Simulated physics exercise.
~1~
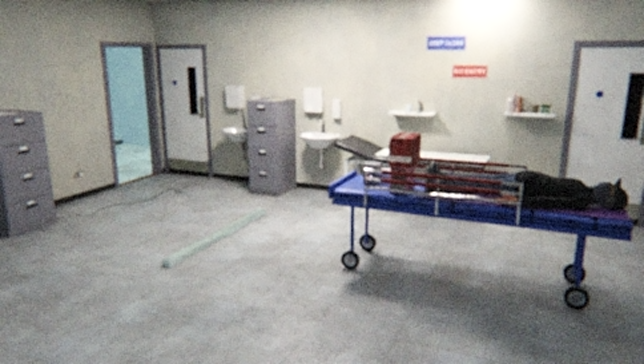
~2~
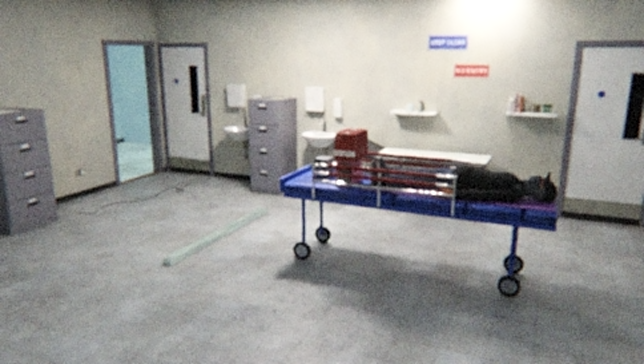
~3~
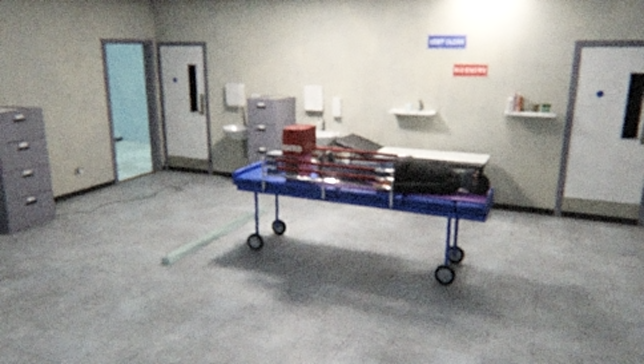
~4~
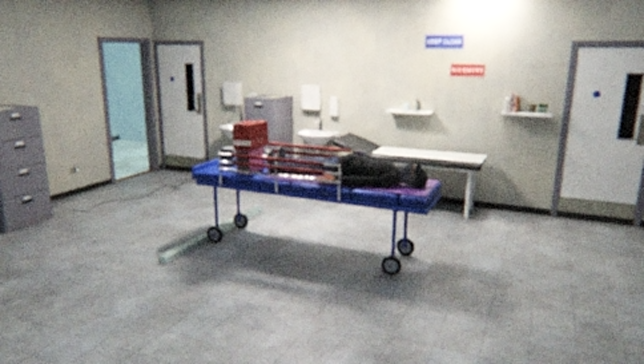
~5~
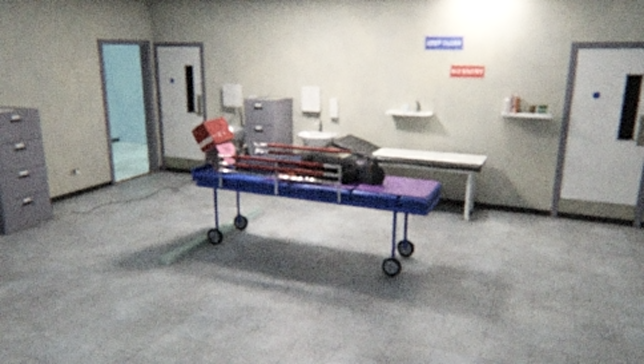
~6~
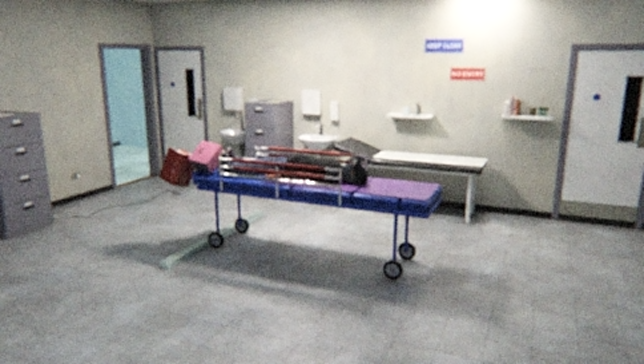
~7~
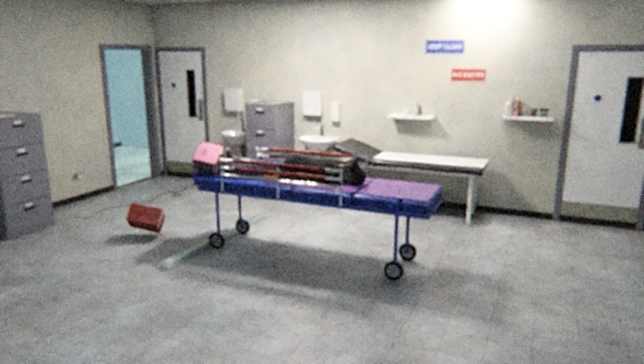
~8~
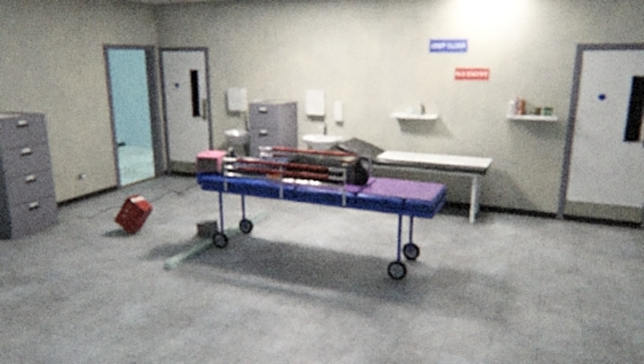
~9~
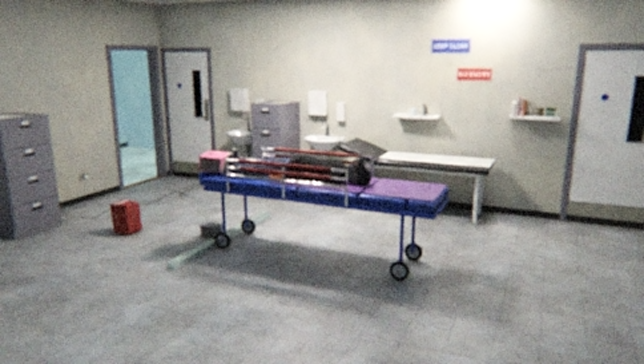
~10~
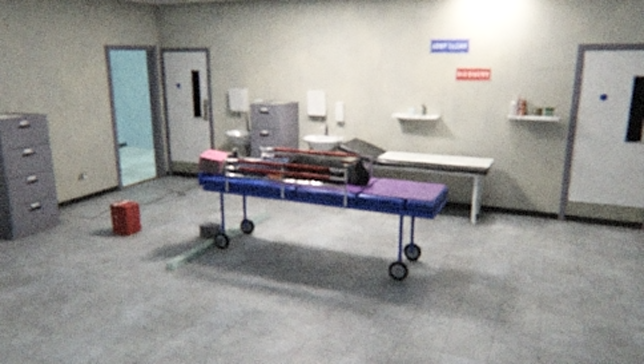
Clinical room, blue trolley carrying a dark figure rolling left and stopping abruptly, red holdall and grey box ending on the floor.
